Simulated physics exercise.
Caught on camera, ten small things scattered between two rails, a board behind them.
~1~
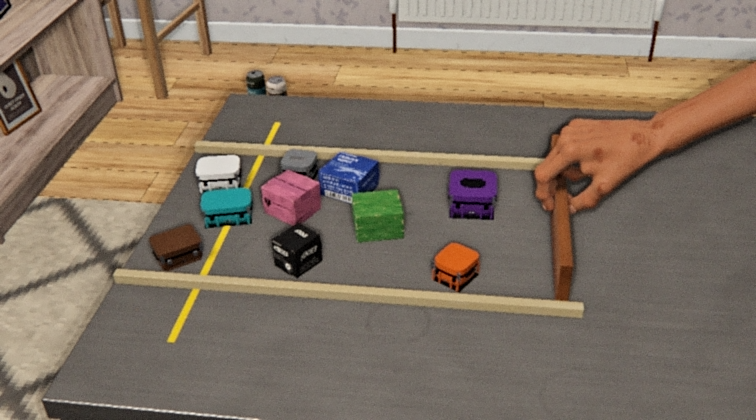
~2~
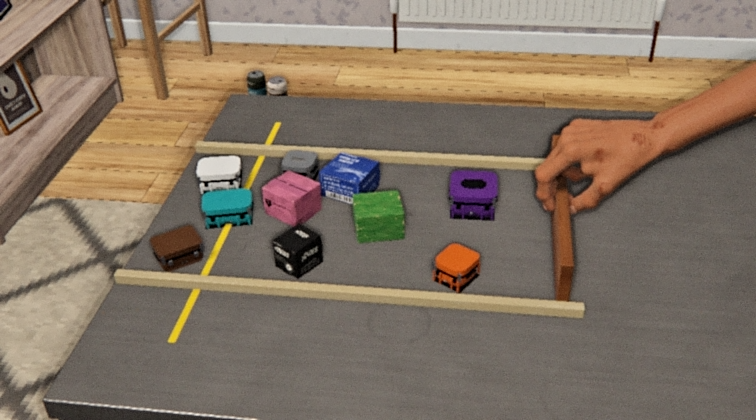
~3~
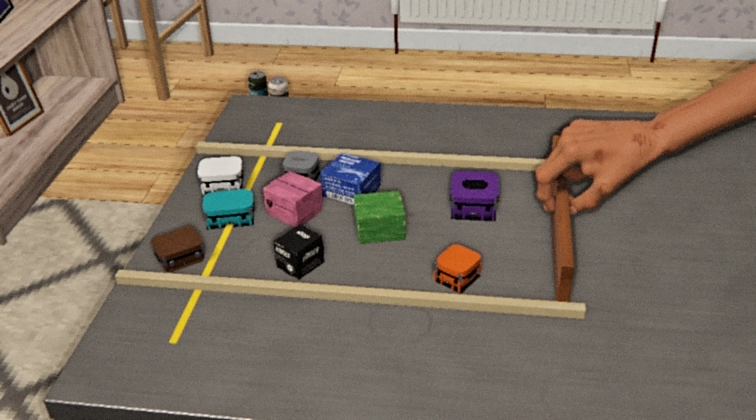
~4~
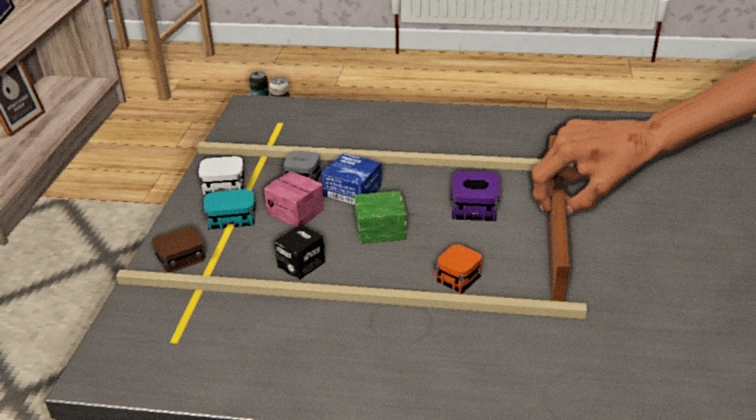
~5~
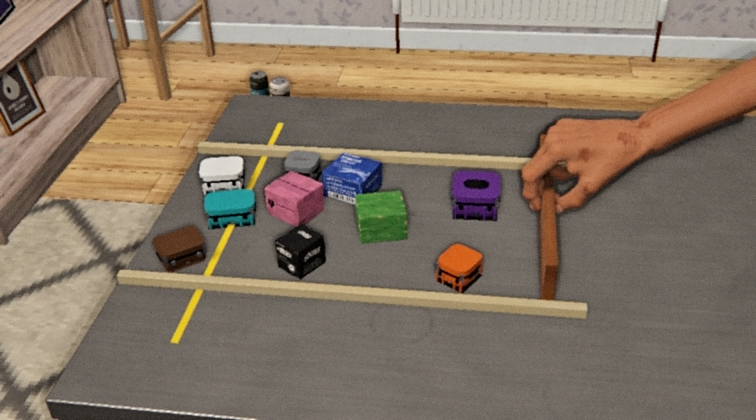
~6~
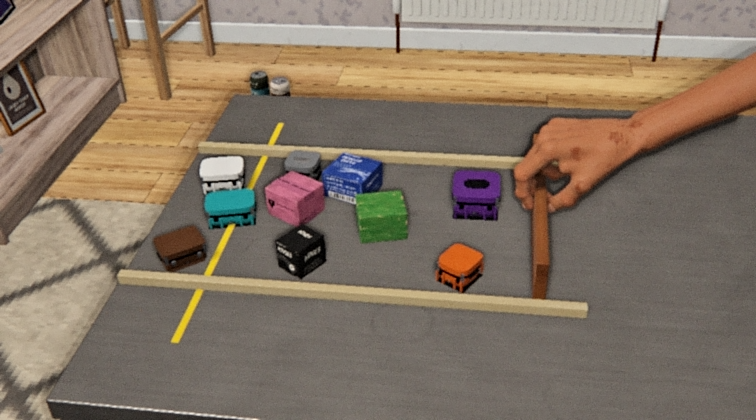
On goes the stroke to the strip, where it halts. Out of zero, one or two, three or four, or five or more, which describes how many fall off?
Pushes off three or four.
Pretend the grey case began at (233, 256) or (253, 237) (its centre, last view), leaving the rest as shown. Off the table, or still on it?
One place after the other: It keeps its spot; it keeps its spot.
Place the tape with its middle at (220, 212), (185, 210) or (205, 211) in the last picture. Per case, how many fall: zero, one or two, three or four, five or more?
First five or over, then more than four, and last five or more.
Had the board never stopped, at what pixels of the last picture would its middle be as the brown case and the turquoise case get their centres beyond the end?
(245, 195) and (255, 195), more or less.
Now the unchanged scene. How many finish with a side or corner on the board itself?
It is in contact with 3.
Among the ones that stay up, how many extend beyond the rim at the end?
It totals 2.
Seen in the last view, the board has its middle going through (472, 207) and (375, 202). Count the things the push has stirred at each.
First position 2; second position 5.
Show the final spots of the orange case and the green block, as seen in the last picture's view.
The orange case stops around (196, 256); the green block around (201, 217).
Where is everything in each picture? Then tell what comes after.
Brown case (177, 249); white case (219, 175); turquoise case (228, 209); board (559, 213); tape (234, 212), in the first frame.
White case (220, 176); blue box (350, 179), in the second frame.
Turquoise case (229, 209); black box (299, 252), in the third frame.
Brown case (180, 251); grey case (303, 170), in the fourth frame.
White case (223, 176); purple case (476, 196), in the fifth frame.
Brown case (181, 250); white case (223, 176); turquoise case (231, 209); board (539, 211); tape (238, 213), in the sixth frame.
A little later, none off yet; brown case at rest near (181, 250); white case at rest near (223, 176); turquoise case at rest near (231, 209).
Next, none off yet; brown case at rest near (181, 250); white case shifted a little near (210, 176); turquoise case shifted a little near (204, 211).
When it is over, the number that fall off is three or four; down, grey case, turquoise case, white case and brown case.
